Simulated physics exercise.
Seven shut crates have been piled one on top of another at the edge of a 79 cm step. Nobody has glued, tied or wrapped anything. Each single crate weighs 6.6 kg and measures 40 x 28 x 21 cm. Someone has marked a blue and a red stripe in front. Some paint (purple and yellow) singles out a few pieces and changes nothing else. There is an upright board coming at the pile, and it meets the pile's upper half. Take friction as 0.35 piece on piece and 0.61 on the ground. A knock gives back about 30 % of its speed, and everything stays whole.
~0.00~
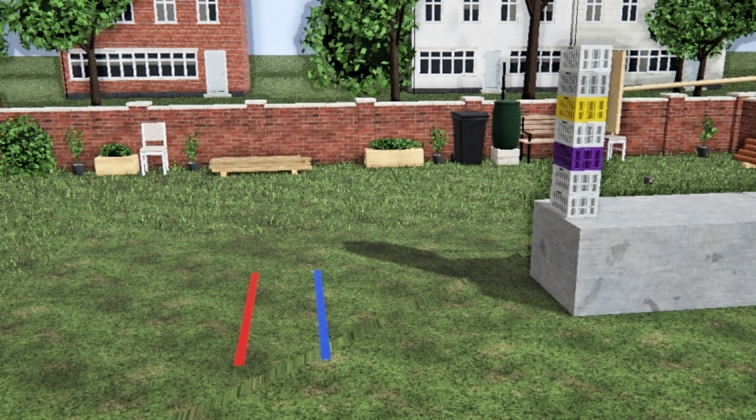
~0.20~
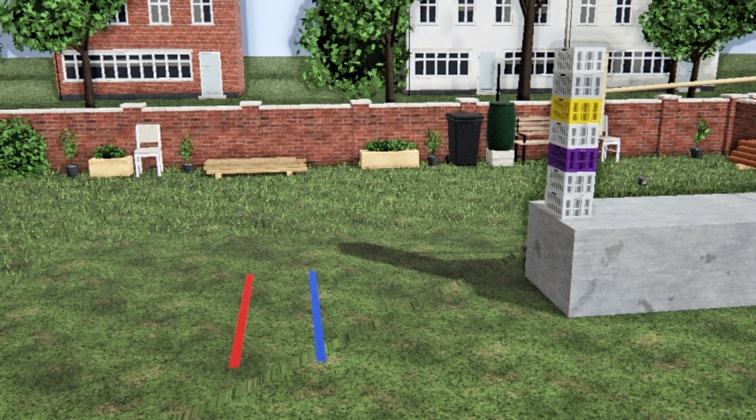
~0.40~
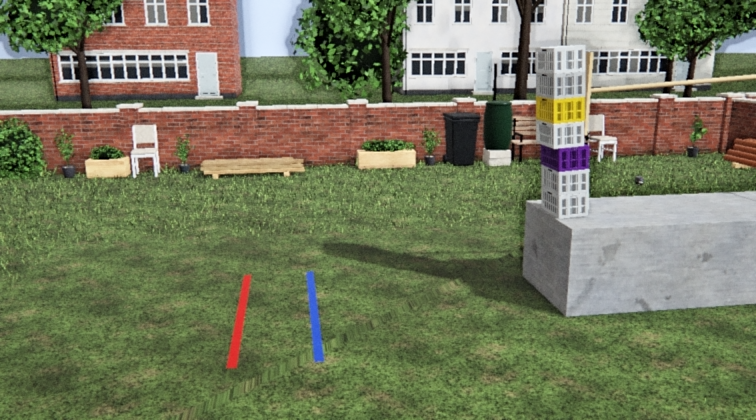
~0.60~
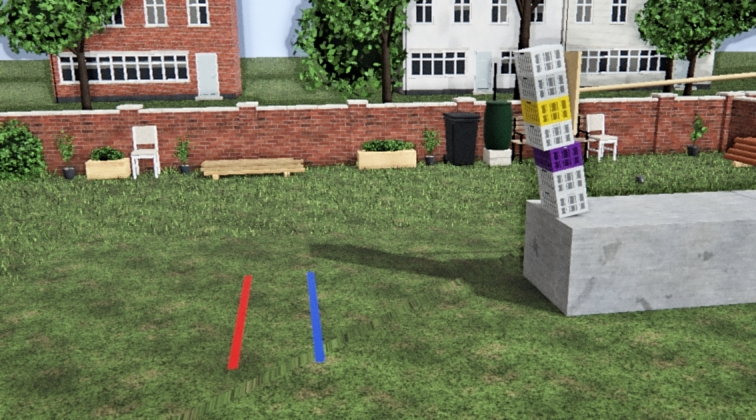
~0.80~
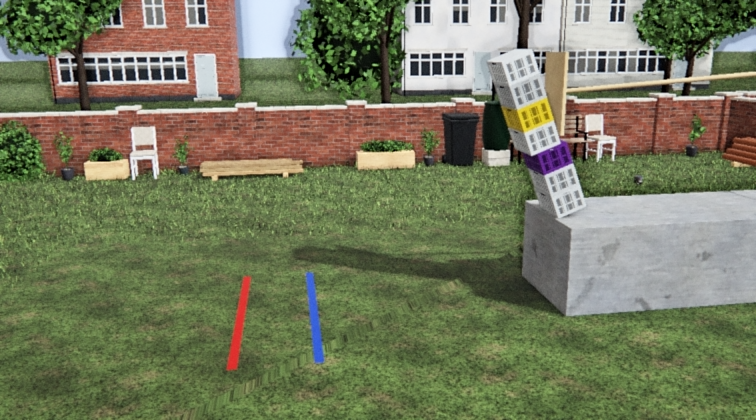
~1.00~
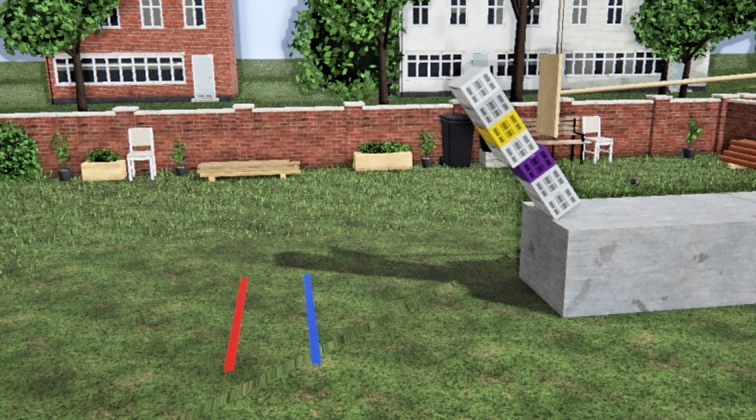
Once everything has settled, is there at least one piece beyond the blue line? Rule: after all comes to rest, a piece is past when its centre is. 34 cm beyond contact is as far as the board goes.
No - the outcome is every piece behind the line.
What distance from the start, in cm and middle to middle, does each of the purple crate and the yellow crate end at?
Displacement in cm - purple: 140; yellow: 210.
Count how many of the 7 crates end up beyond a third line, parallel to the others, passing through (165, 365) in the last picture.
Total: 0.
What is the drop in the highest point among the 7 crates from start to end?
The top ends up some 170 cm lower.
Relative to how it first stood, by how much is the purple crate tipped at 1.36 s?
Measured against how it began, the tilt is near 80 degrees.
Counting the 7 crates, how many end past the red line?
Count recorded: 0.
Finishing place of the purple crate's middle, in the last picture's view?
I'd point at about (478, 286).
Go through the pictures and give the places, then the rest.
In the first picture (pixels give the middle of a visible side), board (622, 81) 10 cm short; blue line, near end, (325, 347); red line, near end, (241, 353); purple crate (587, 159); yellow crate (591, 110); none has stirred.
Board (605, 83) 1 mm in; yellow crate (585, 111), in the second picture.
Board (590, 83) 10 cm in; yellow crate (569, 110) 4° from how it stood; purple crate (574, 159) 4° from how it stood; steepest lean 4°, the crate at (570, 60); movement in 7 of them, in the third picture.
Board (578, 82) 20 cm in; yellow crate (554, 111) 12° from how it stood; purple crate (566, 158) 12° from how it stood; steepest lean 12°, the crate at (548, 61); movement in 7 of them, in the fourth picture.
Board (565, 83) 31 cm in; yellow crate (535, 115) 21° from how it stood; purple crate (555, 159) 21° from how it stood; steepest lean 21°, the crate at (528, 92); movement in 7 of them, in the fifth picture.
Board (559, 85) 34 cm in, stopped; blue line, near end, (315, 352); red line, near end, (231, 358); yellow crate (507, 129) 36° from how it stood, 13 cm lower; purple crate (537, 165) 36° from how it stood; movement in 7 of them, in the sixth picture.
After 1.14 s, none of the 7 crates past the blue line, 7 disturbed; purple crate 51° from how it stood, 10 cm lower; yellow crate 51° from how it stood, 29 cm lower.
After 1.36 s, none of the 7 crates past the blue line, 7 disturbed; purple crate on its side; yellow crate on its side.
After 1.66 s, none of the 7 crates past the blue line, 7 disturbed; purple crate 74° from how it stood, 1.15 m lower; yellow crate 59° from how it stood, 1.56 m lower.
In the end (3.4 s), none of the 7 crates past the blue line, 7 disturbed; purple crate on its side; yellow crate on its side. The farthest middle lies 40 cm short of that line. From the last view, middles, purple crate near (478, 286), yellow crate near (423, 290).
